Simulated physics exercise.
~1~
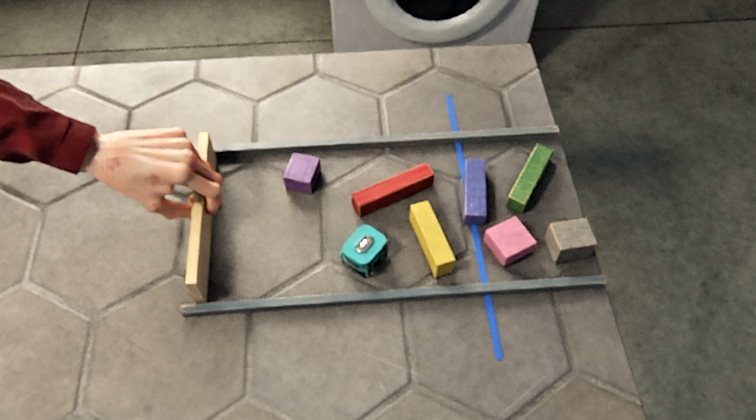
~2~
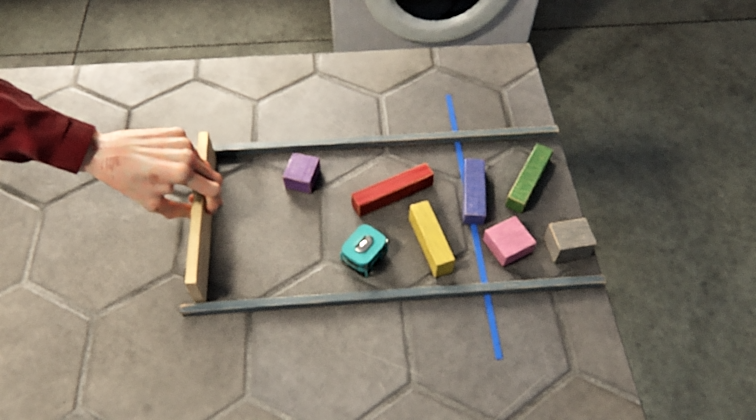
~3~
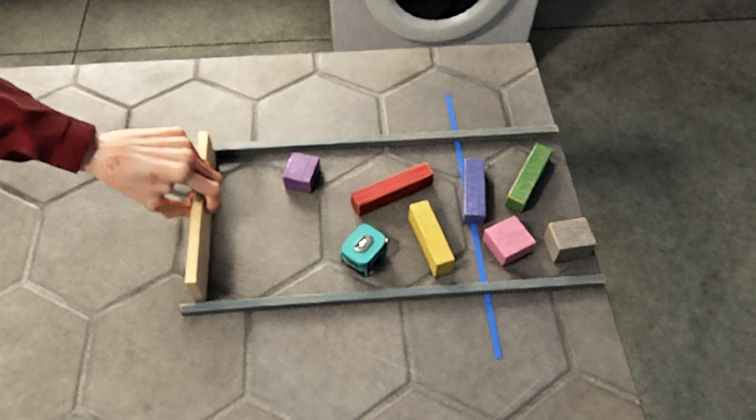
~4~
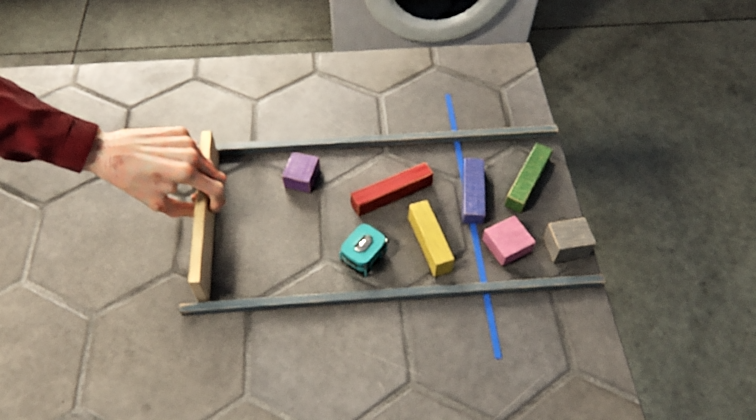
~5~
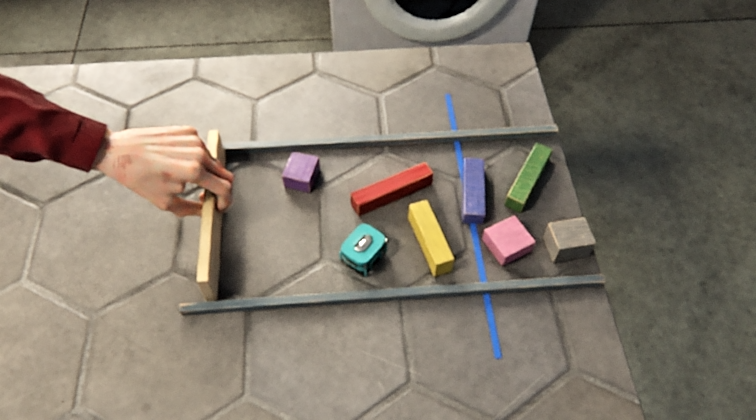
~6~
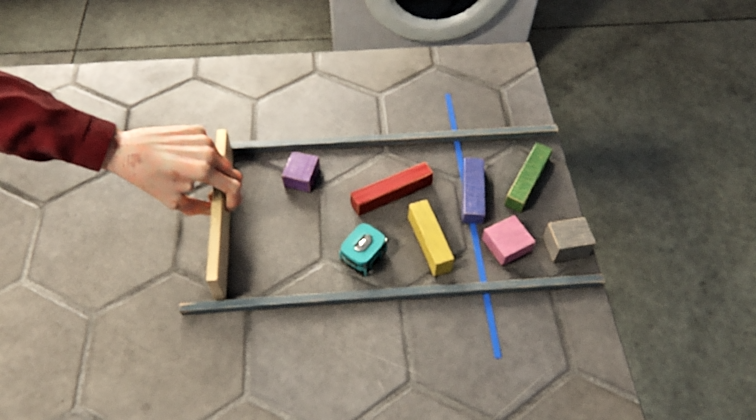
A wooden board, held by a hand in a red sleeve, slides slightly right between two rails after staying nearly still, while the scattered coloured blocks and bars, a turquoise case and the blue tape line ahead remain in place.
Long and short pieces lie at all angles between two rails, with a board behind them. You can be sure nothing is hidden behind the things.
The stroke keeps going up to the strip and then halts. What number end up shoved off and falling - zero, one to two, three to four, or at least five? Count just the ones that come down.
In this one, nothing spills over.
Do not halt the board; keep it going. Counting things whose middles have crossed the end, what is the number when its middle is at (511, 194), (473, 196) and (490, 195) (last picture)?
The numbers are 2, 0 and 1.
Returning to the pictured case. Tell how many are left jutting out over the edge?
I'd say 1 of them.
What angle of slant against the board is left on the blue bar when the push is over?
Roughly 5°.
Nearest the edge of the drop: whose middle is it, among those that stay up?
It would be the grey block.
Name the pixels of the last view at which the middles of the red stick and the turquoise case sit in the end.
The red stick settles near (496, 181); as for the turquoise case, near (492, 233).
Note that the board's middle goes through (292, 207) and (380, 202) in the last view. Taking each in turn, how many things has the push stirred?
Well, it's 1 at the first one and 4 at the second.
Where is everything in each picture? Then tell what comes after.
In the first frame, grey block (570, 241); green bar (530, 178); pink block (510, 241); board (203, 214); tape (471, 210).
In the second frame, green bar (530, 178); blue bar (474, 191).
In the third frame, pink block (509, 241); red stick (393, 189).
In the fourth frame, grey block (569, 240); turquoise case (363, 250).
In the fifth frame, green bar (529, 177); yellow bar (430, 238).
In the sixth frame, grey block (569, 240); green bar (529, 177); pink block (508, 240); board (221, 211); tape (470, 208).
Early on, none off yet; grey block at rest near (569, 240); green bar at rest near (529, 177); pink block at rest near (508, 240).
Finally, the number that fall off is zero.
